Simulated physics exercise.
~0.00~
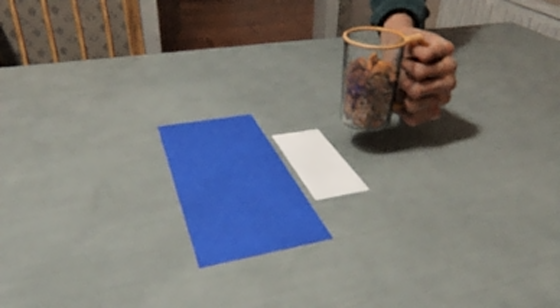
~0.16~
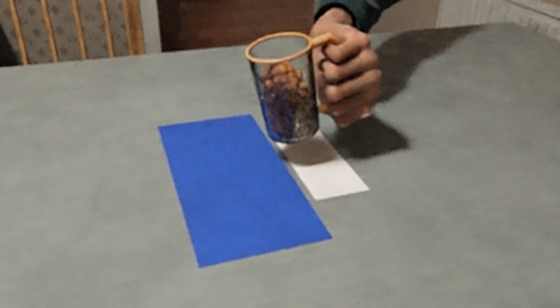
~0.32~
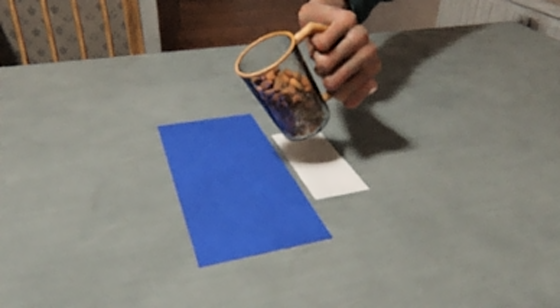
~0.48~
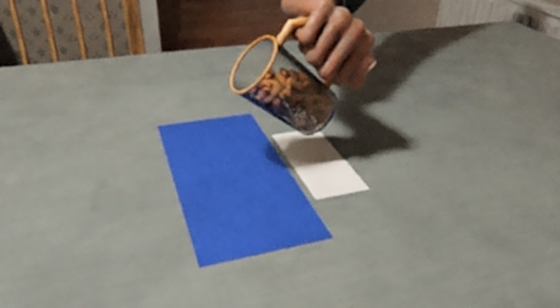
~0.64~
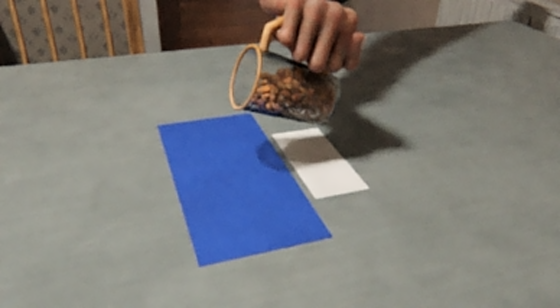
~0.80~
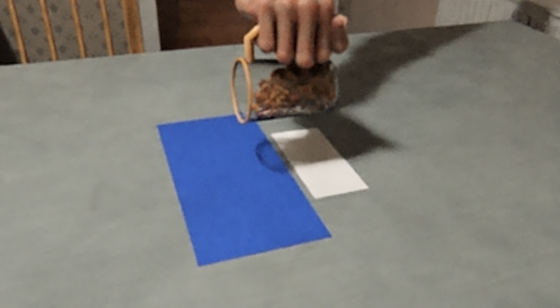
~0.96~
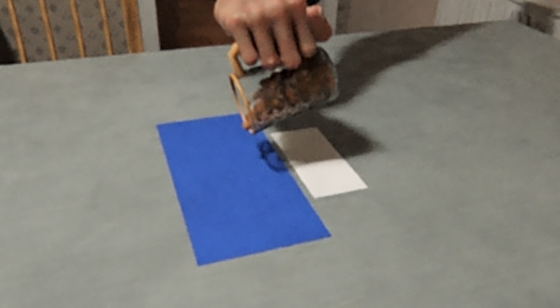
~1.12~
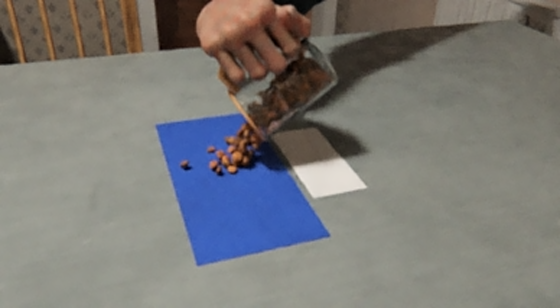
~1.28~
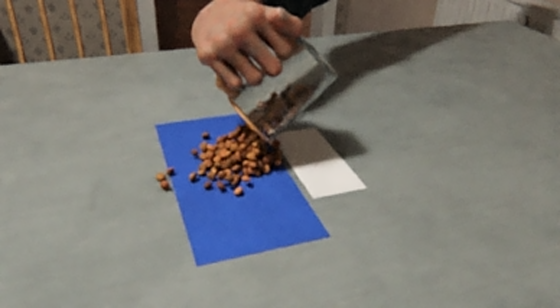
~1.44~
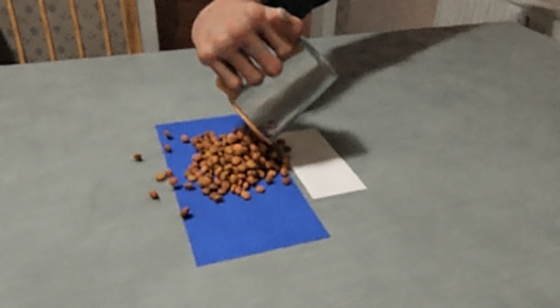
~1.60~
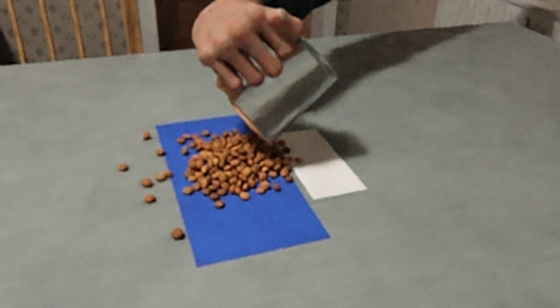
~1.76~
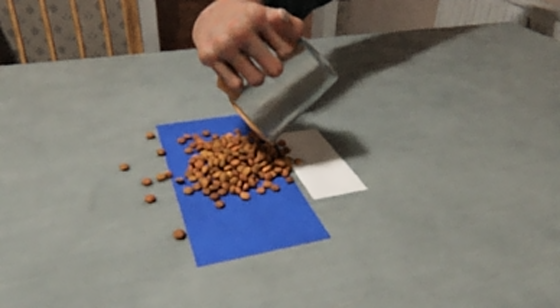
On a grey table, a hand tips a glass cup, pouring kibble mostly onto blue paper.
